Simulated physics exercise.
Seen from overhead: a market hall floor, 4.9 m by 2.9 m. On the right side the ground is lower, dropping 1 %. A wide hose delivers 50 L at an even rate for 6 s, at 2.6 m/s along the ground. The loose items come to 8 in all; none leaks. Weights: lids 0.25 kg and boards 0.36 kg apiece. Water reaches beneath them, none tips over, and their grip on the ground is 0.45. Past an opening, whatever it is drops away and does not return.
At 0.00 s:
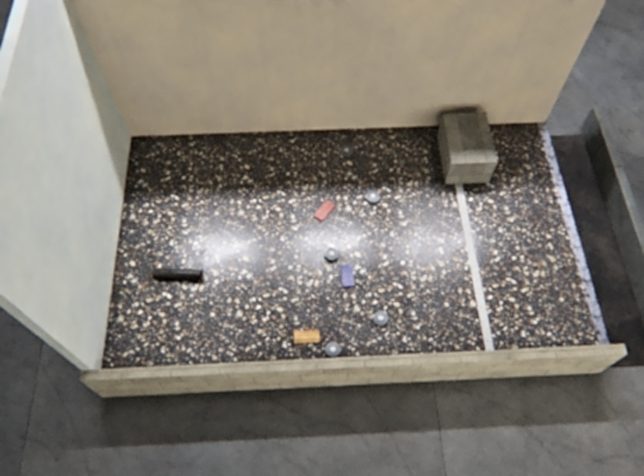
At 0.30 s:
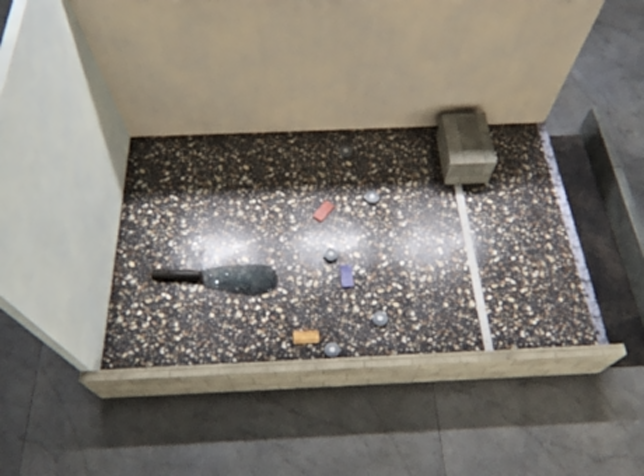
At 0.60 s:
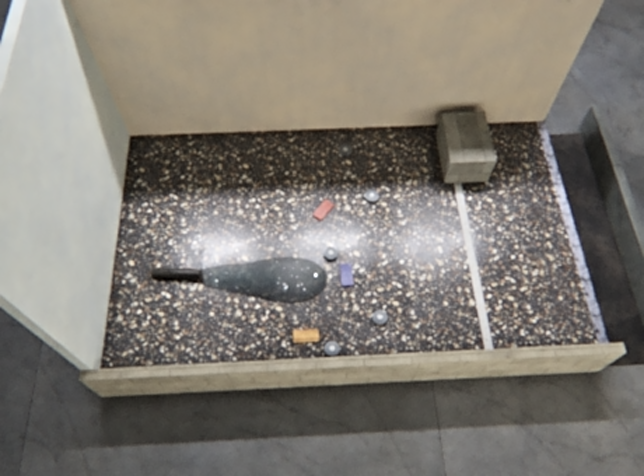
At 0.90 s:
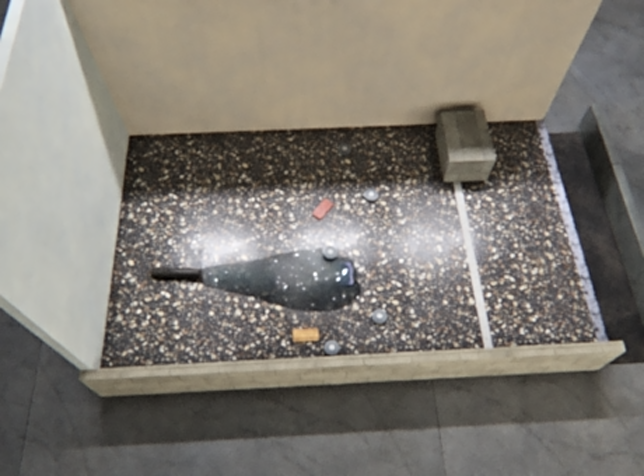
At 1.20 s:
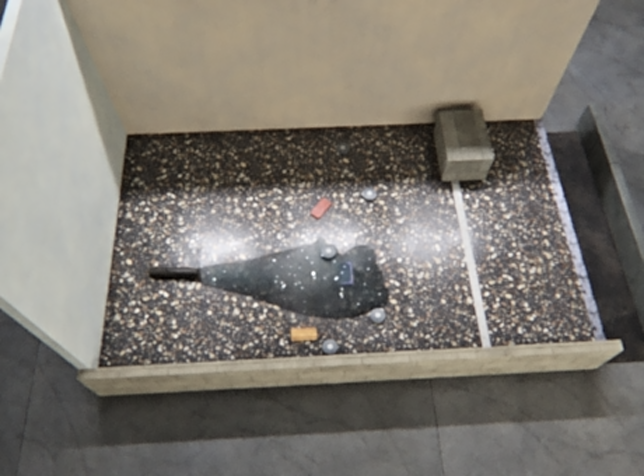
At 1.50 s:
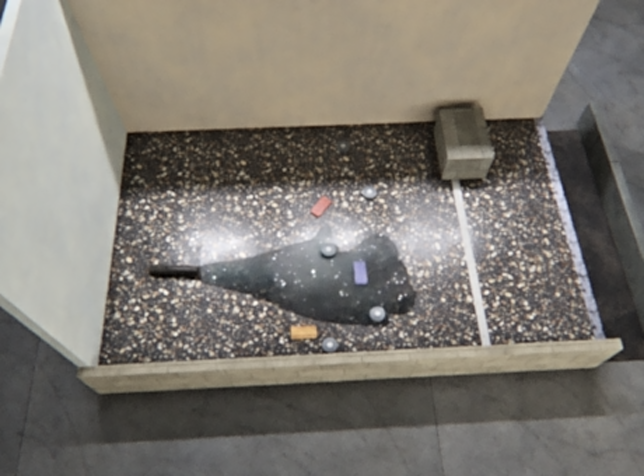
On a speckled market hall floor, water spreads rightward from a hose and shifts a blue board slightly.
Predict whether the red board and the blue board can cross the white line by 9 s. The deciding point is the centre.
Note: Red board stops before it, blue board goes beyond it.
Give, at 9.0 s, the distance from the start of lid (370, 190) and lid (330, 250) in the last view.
First one 0 cm, second one 10 cm.
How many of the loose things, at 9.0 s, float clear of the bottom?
It comes to 0 of them.
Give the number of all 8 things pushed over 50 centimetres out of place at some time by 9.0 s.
That adds up to 1.
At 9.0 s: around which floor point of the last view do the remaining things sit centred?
Close to pixel (372, 254).
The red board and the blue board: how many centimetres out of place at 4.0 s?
About 0 and 200 cm.
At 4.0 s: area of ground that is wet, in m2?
Some 3.0 m2 of it.
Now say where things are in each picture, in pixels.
The first picture shows the red board at (325, 210) rests on the ground; the blue board at (347, 275), on the bottom; water covers 0.0 m2; 0 of 8 have shifted.
The second picture shows the red board at (324, 211), on the bottom; the blue board at (347, 276) rests on the ground; water covers 0.2 m2; 0 of 8 have shifted.
The third picture shows the red board at (324, 210), on the bottom; the blue board at (347, 274), on the bottom; 0.4 m2 under water; 0 of 8 have shifted.
The fourth picture shows the red board at (323, 209), on the bottom; the blue board at (346, 273), on the bottom; 0.6 m2 under water; 0 of 8 have shifted.
The fifth picture shows the red board at (321, 208) rests on the ground; the blue board at (346, 273) rests on the ground; water covers 0.9 m2; 0 of 8 have shifted.
The sixth picture shows the red board at (321, 206) rests on the ground; the blue board at (360, 273) rests on the ground, 17 cm from its start; water covers 1.2 m2; 1 of 8 have shifted.
After 2.1 s the red board is near (321, 206), 0.0 m from its start, aground; the blue board is near (411, 275), 0.7 m from its start, aground; 0 of 8 are over the mark; 0 afloat.
After 4.0 s the red board is near (321, 206), 0.0 m from its start, aground; the blue board is near (512, 271), 1.8 m from its start, aground; 1 of 8 are over the mark; 0 afloat.
After 6.3 s the red board is near (321, 206), 0.0 m from its start, aground; the blue board is near (550, 268), 2.2 m from its start, aground; 1 of 8 are over the mark; 0 afloat.
After 9.0 s the red board is near (321, 206), 0.0 m from its start, aground; the blue board is near (580, 264), 2.5 m from its start, aground; 1 of 8 are over the mark; 0 afloat.
